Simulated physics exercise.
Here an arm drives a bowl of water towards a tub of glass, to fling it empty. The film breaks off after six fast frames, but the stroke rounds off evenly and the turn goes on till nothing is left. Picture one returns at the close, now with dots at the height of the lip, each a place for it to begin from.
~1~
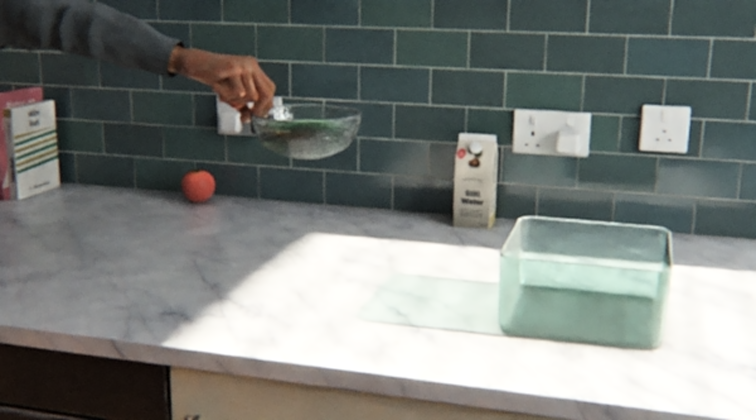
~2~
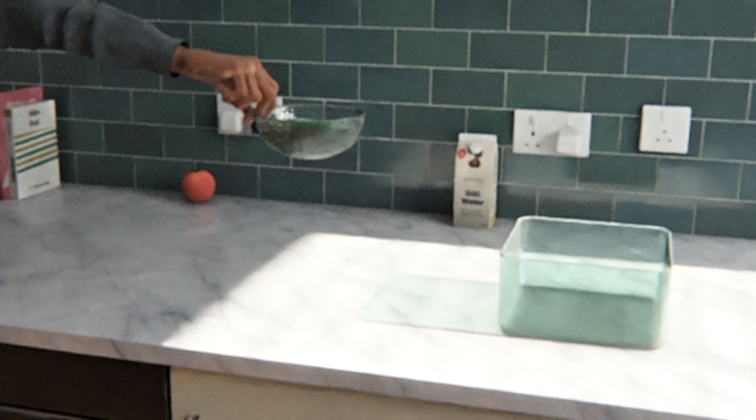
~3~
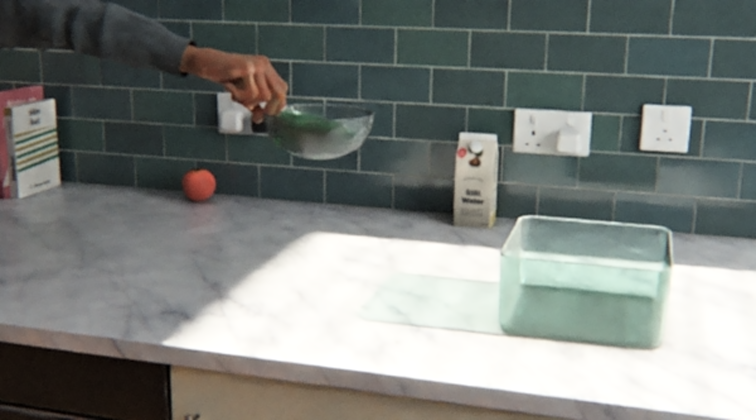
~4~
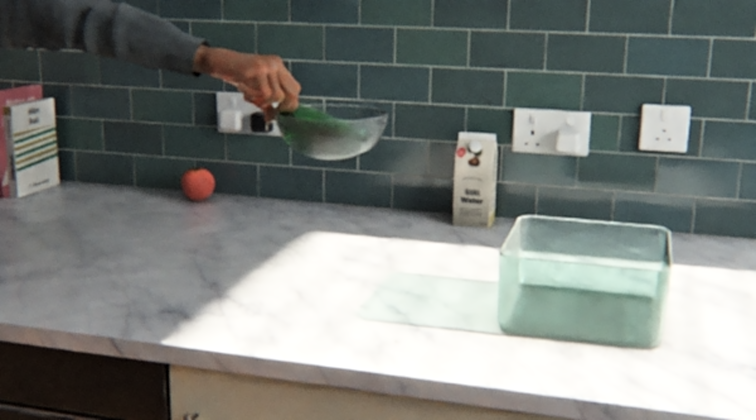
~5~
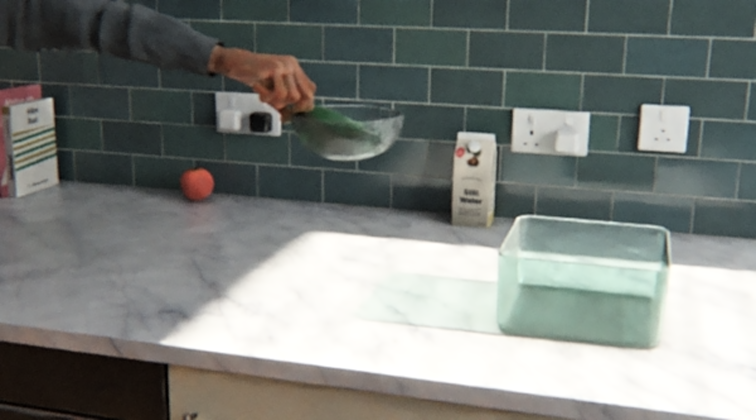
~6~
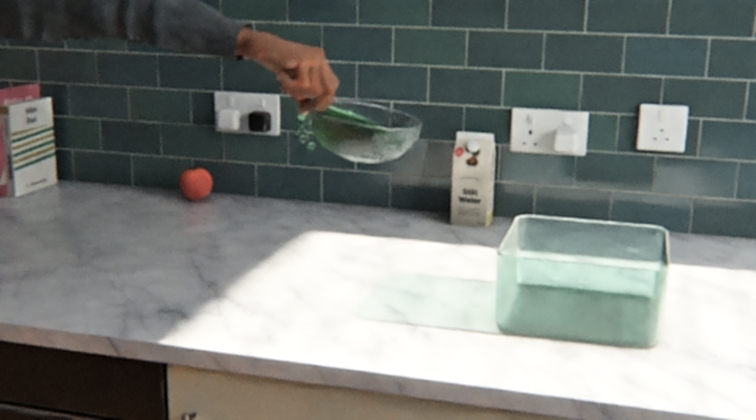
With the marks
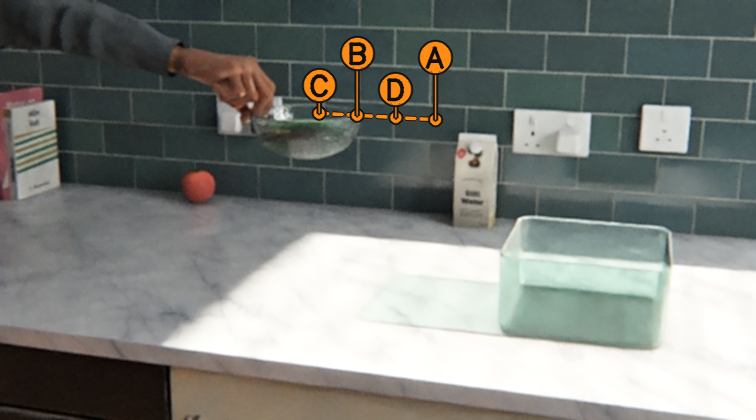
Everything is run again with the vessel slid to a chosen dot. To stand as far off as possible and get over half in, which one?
That is place D.
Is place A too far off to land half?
No.
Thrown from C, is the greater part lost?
Yes.
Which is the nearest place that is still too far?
It is B.
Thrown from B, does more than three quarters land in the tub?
No, it does not.
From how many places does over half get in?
Two of them.
On the marked copy, A at (435, 119); B at (357, 115); C at (319, 113); D at (395, 117).
With A, about 88 % lands in the tub, 9 % falls short and 3 % goes beside or beyond.
With B, about 29 % lands in the tub, 63 % falls short and 8 % goes beside or beyond.
With C, about 1 % lands in the tub, 98 % falls short.
With D, about 65 % lands in the tub, 22 % falls short and 13 % goes beside or beyond.
